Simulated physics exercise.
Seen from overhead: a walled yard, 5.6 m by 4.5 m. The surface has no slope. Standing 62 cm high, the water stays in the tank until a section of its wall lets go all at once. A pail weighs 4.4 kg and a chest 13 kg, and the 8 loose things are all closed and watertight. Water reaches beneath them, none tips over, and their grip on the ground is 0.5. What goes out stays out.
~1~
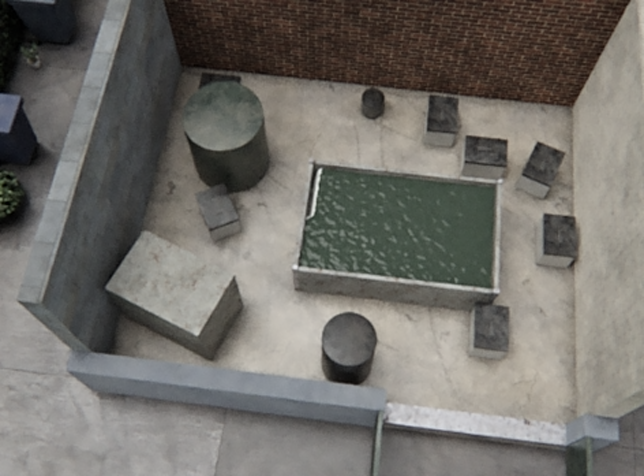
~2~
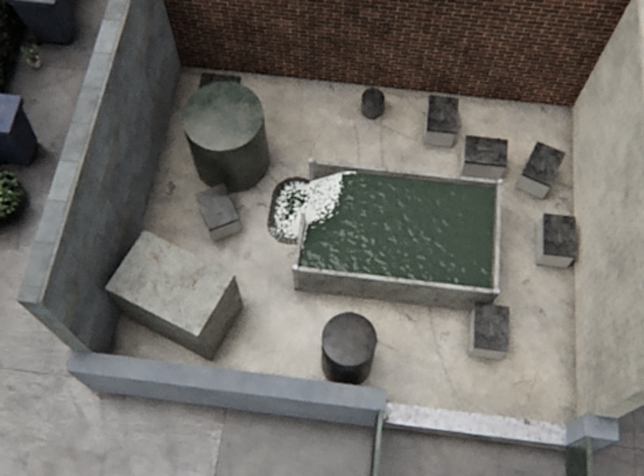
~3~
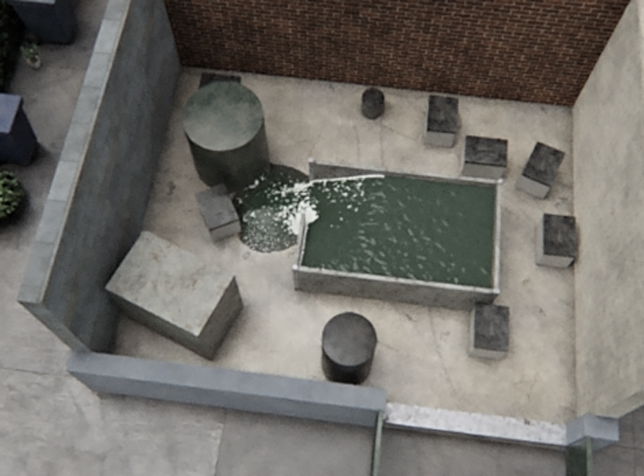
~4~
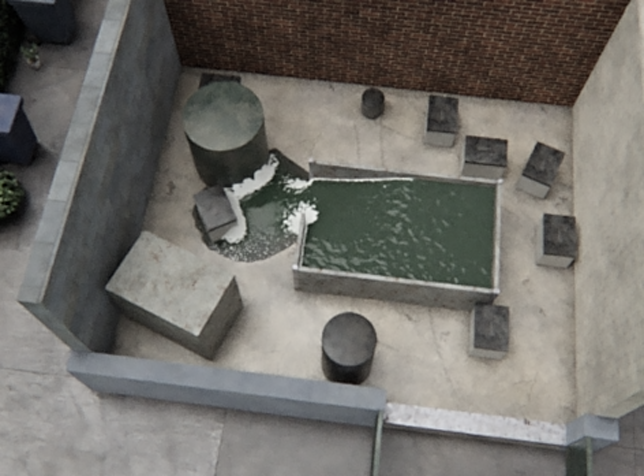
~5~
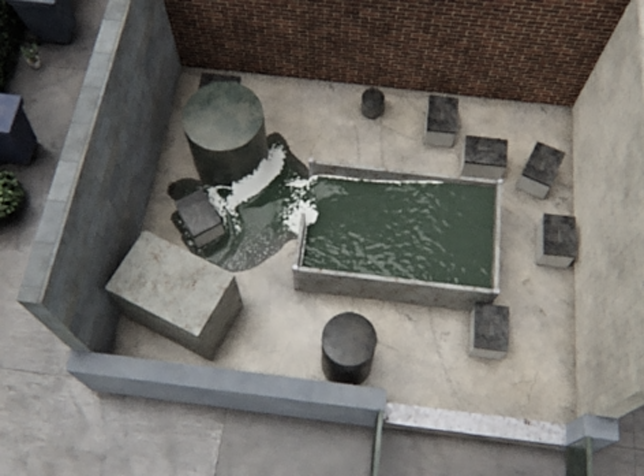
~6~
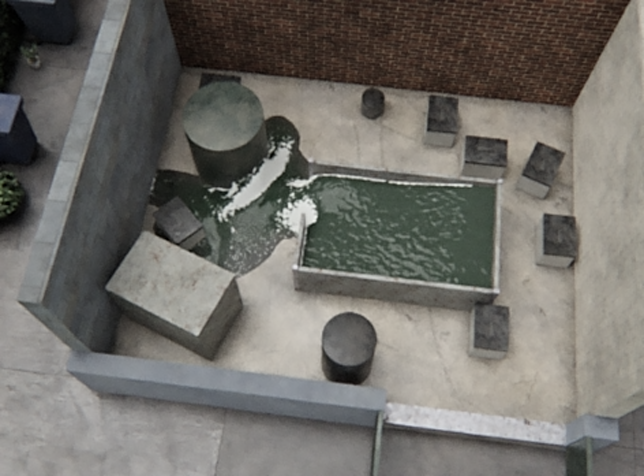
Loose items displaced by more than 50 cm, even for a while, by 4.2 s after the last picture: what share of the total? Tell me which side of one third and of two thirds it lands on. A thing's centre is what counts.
It lands between one third and two thirds.
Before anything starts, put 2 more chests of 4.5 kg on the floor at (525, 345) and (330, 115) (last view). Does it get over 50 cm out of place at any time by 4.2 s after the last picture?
Taking them in turn, the first is below the mark and the second above the mark.
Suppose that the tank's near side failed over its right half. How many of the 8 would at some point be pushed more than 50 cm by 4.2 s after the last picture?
Count: 1.
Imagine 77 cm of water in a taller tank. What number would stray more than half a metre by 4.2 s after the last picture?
In that case the number is 4.
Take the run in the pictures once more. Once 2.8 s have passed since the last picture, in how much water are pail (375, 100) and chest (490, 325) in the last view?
Roughly 5 and 0 cm.
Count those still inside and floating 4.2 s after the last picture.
The number is 2.
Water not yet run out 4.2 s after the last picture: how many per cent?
100 % or so.
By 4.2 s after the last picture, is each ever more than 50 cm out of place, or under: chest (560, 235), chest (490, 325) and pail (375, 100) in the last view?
Result, in order: Undershooting / undershooting / overshooting.
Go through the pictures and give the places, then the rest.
In the first frame, a chest at (217, 206) rests on the ground; a pail at (373, 98) rests on the ground; water covers 3.1 m2; 0 of 8 have shifted.
In the second frame, a chest at (217, 206) rests on the ground; a pail at (373, 98) rests on the ground; water covers 3.5 m2; 0 of 8 have shifted.
In the third frame, a chest at (217, 206), on the bottom; a pail at (373, 98) rests on the ground; 4.1 m2 under water; 0 of 8 have shifted.
In the fourth frame, a chest at (214, 207) rests on the ground; a pail at (373, 98), on the bottom; water covers 4.5 m2; 0 of 8 have shifted.
In the fifth frame, a chest at (198, 212), on the bottom, 25 cm from its start; a pail at (373, 98) rests on the ground; 5.0 m2 under water; 1 of 8 have shifted.
In the sixth frame, a chest at (177, 220) rests on the ground, 52 cm from its start; a pail at (373, 98) rests on the ground; 5.7 m2 under water; 1 of 8 have shifted.
Then, 0.4 s after the last picture 1 of 8 are over 50 cm from their spots; 0 afloat.
Then, 1.5 s after the last picture 1 of 8 are over 50 cm from their spots; 1 afloat.
Then, 2.8 s after the last picture 3 of 8 are over 50 cm from their spots; 2 afloat.
Then, 4.2 s after the last picture 3 of 8 are over 50 cm from their spots, and 3 have been at some point; 2 afloat.
